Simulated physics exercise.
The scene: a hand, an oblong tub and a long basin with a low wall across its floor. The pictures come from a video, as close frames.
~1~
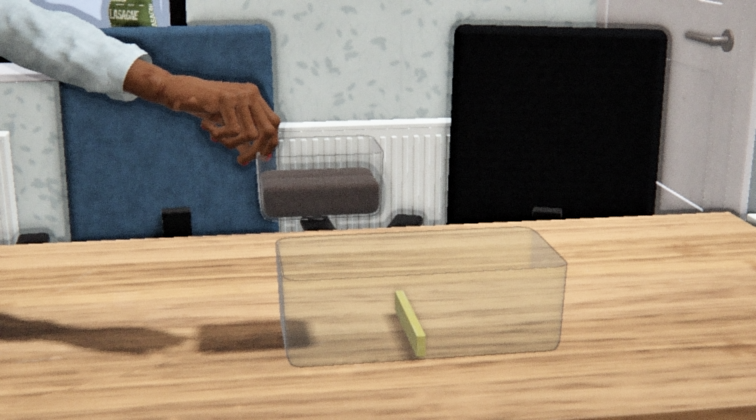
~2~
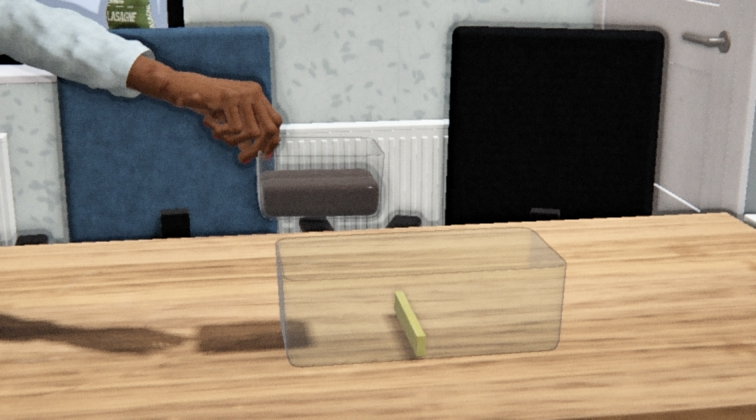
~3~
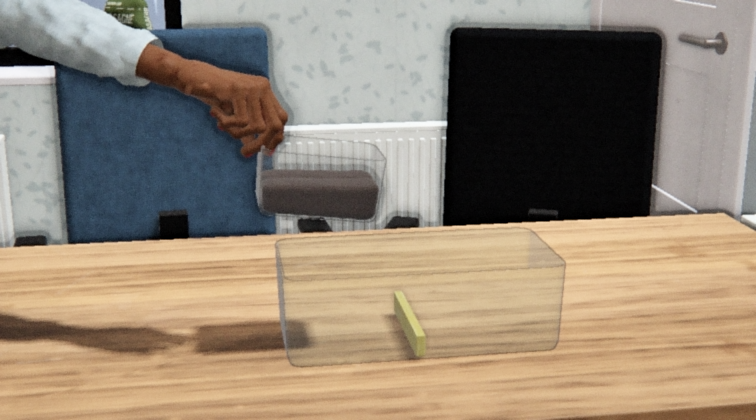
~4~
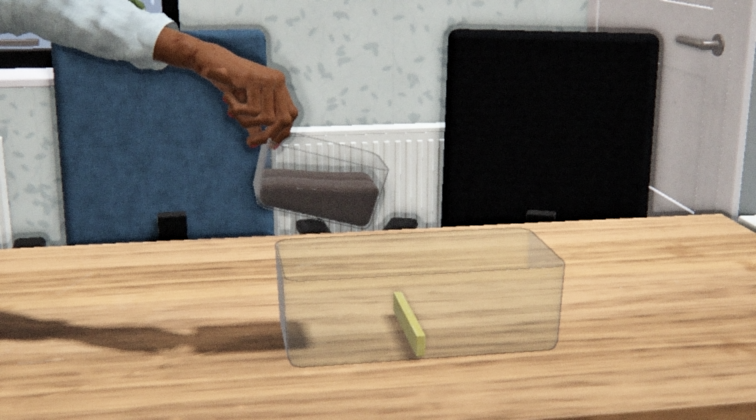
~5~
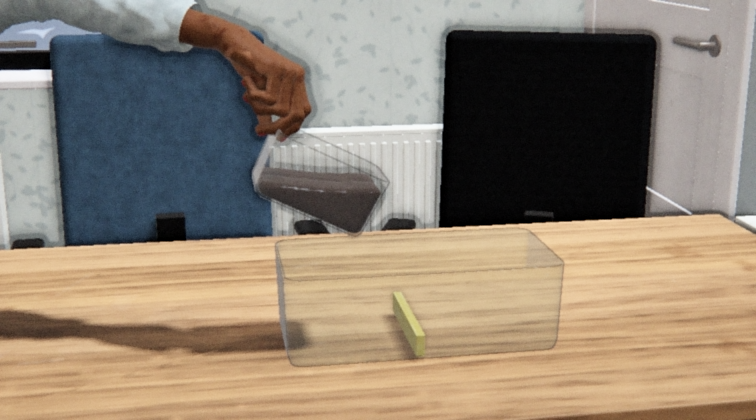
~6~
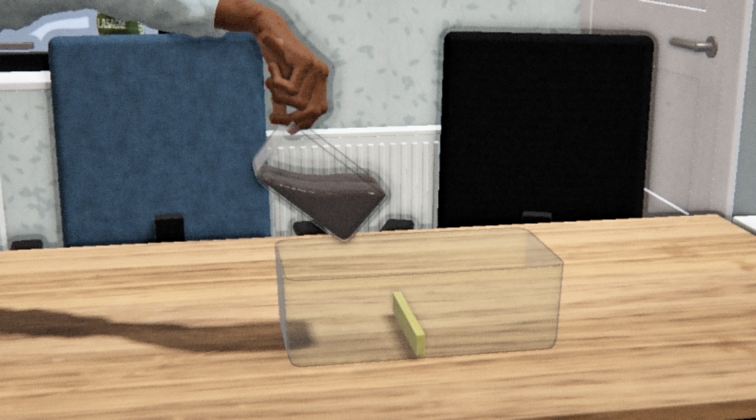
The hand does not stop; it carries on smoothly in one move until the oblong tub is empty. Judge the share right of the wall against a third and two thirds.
The share right of the wall falls in the middle range, one third to two thirds.
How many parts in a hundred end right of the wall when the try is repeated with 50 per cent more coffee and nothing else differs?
Close to 60 per cent.
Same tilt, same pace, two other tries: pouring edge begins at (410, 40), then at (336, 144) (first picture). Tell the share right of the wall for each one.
Roughly 85 % and 10 %.
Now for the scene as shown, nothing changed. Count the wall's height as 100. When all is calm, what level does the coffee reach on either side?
Left of the wall 40 %, right of the wall 30 %.
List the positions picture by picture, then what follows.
Tilt 0°; pouring edge (378, 146); surface from (261, 180) to (375, 176); the long basin's rim runs from (280, 260) to (549, 247); the wall's top is at (409, 313), in the first frame.
Tilt 2°; pouring edge (378, 148); surface from (261, 179) to (374, 176), in the second frame.
Tilt 7°; pouring edge (380, 154); surface from (260, 179) to (374, 178), in the third frame.
Tilt 16°; pouring edge (383, 164); surface from (259, 178) to (375, 180), in the fourth frame.
Tilt 27°; pouring edge (383, 176); surface from (256, 175) to (376, 182), in the fifth frame.
Tilt 40°; pouring edge (381, 190); surface from (258, 171) to (381, 183), in the sixth frame.
A moment on, the tilt is 91° and 31 per cent is still to pour, 19 is left of the wall and 31 right of it.
Next, the tilt is 102° and 11 per cent is still to pour, 39 is left of the wall and 44 right of it.
Then the tilt is 102° and 2 per cent is still to pour, 51 is left of the wall and 45 right of it.
Later the tilt is 102° and 0 per cent is still to pour, 53 is left of the wall and 46 right of it.
At rest 53 per cent lies left of the wall, 46 right of it and 1 outside.
